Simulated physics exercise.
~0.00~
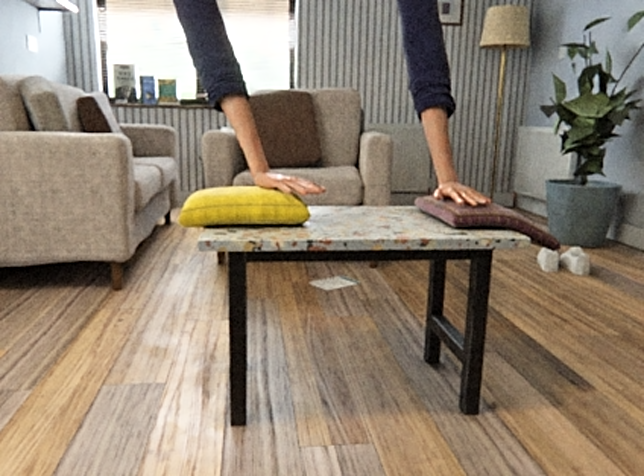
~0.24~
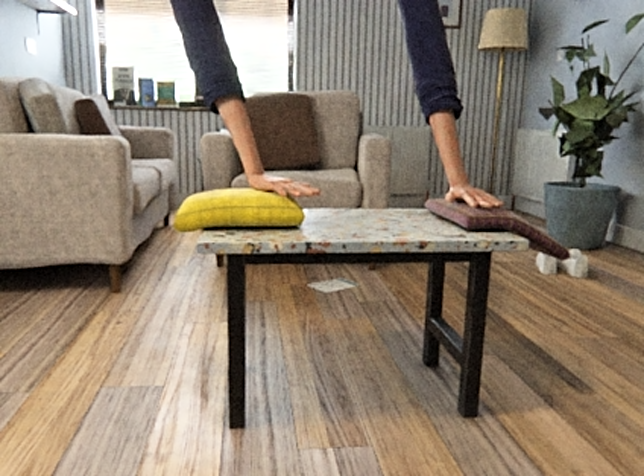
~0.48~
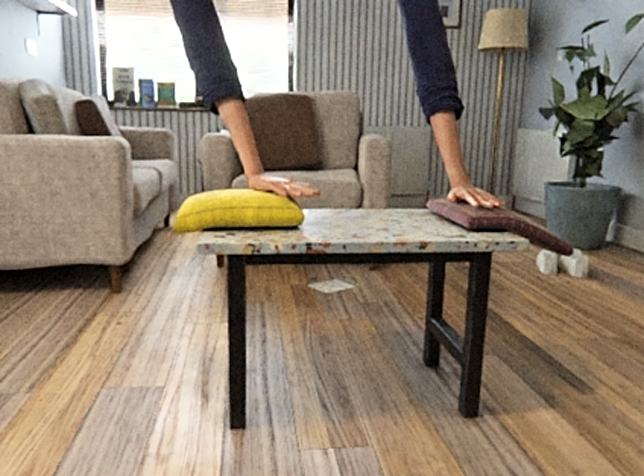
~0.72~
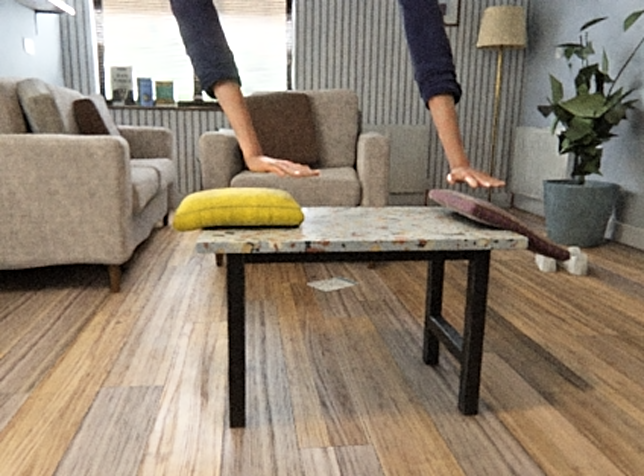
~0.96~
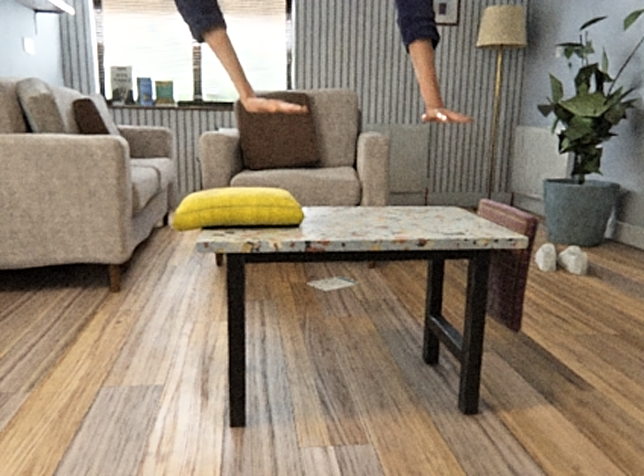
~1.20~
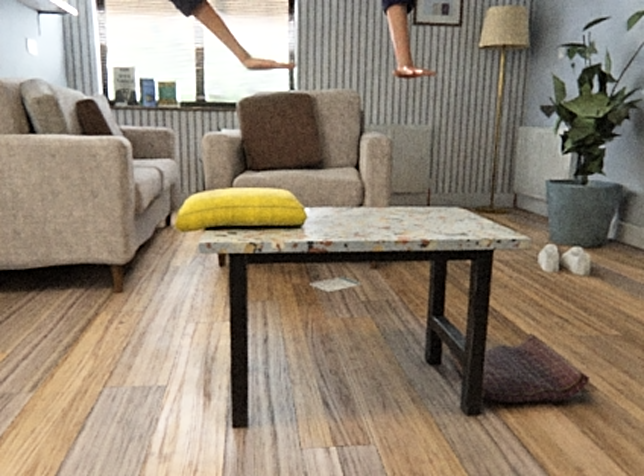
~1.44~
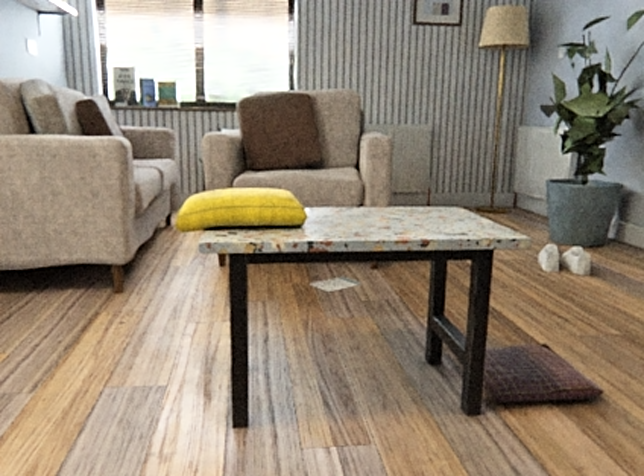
In a living room, two hands slid a yellow soft bag left and a brown seat pad right on a side table, then lifted away. The bag stayed on top, while the pad tipped over the right edge and ended up on the floor.
